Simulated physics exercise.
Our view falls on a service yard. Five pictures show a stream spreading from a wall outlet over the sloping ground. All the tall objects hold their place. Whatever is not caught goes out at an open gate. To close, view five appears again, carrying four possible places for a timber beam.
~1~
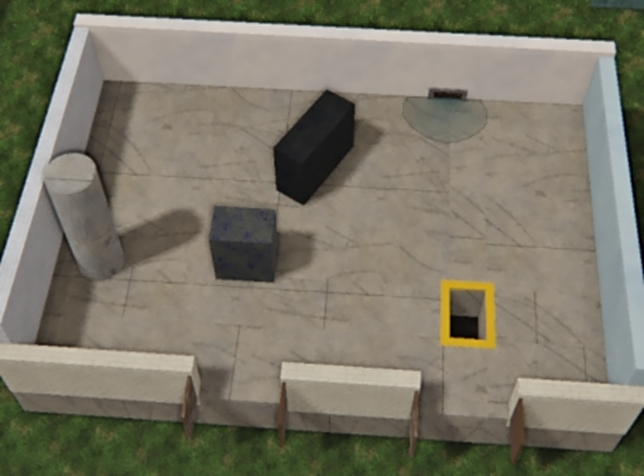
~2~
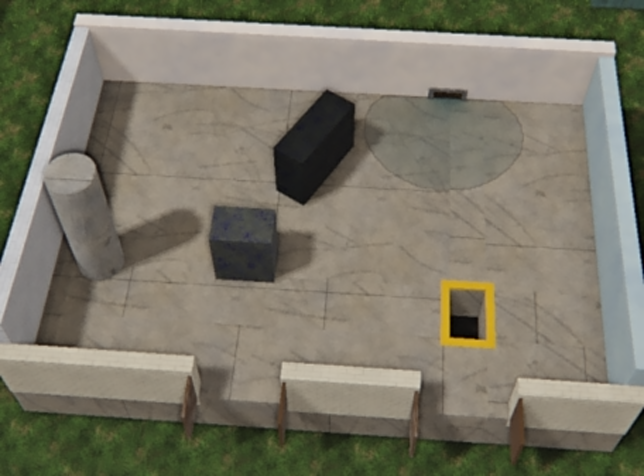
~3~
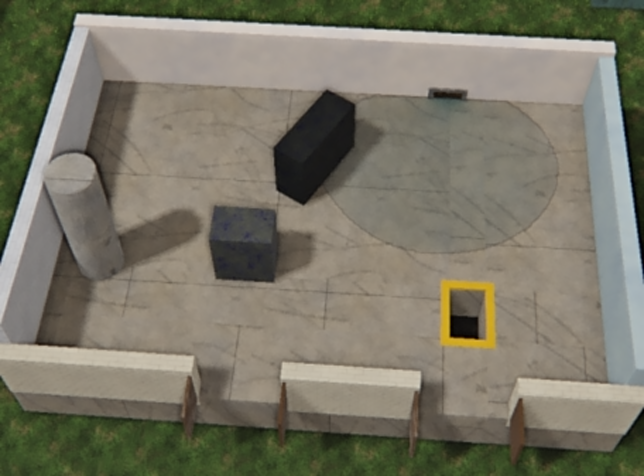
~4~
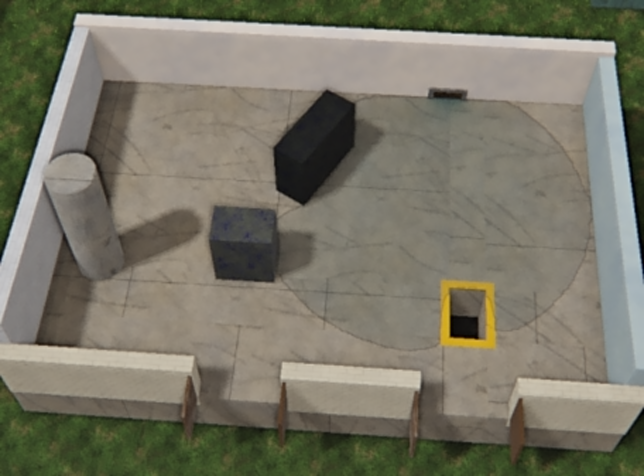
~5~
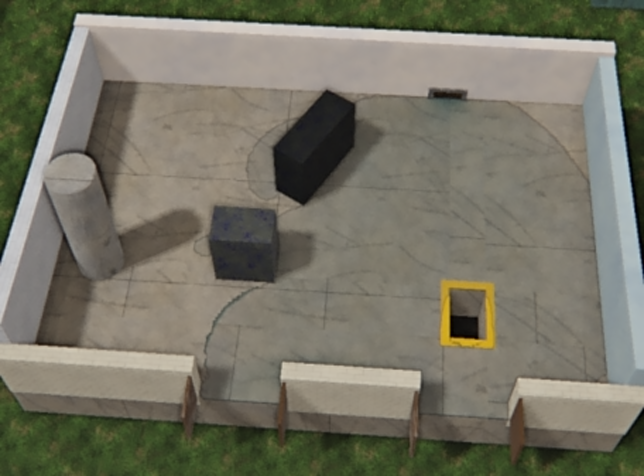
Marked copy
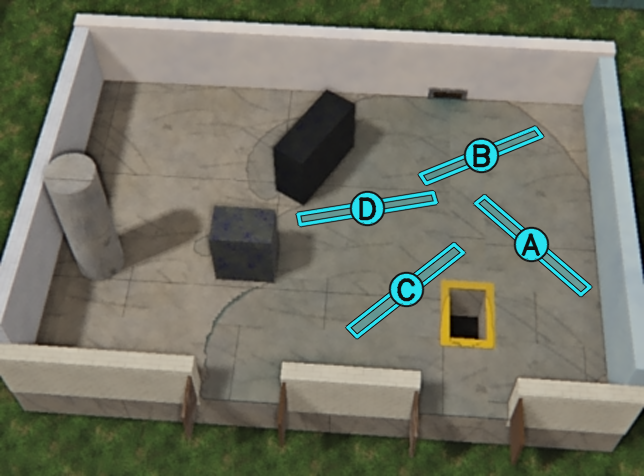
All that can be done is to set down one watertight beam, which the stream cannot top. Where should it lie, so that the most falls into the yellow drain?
Spot D does it best.
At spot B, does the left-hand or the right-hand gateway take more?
More leaves on the left.
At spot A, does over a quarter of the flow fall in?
No, it does not.
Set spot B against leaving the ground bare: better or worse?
Spot B is worse.
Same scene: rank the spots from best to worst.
D, C, A, B.
On the marked copy, A from (480, 200) to (585, 290); B from (423, 178) to (538, 132); C from (352, 332) to (458, 248); D from (299, 219) to (434, 197).
With A, about 12 % of the stream goes into the yellow drain, about 82 % out by the gates.
With B, about 5 % of the stream goes into the yellow drain, about 91 % out by the gates.
With C, about 17 % of the stream goes into the yellow drain, about 78 % out by the gates.
With D, about 25 % of the stream goes into the yellow drain, about 71 % out by the gates.
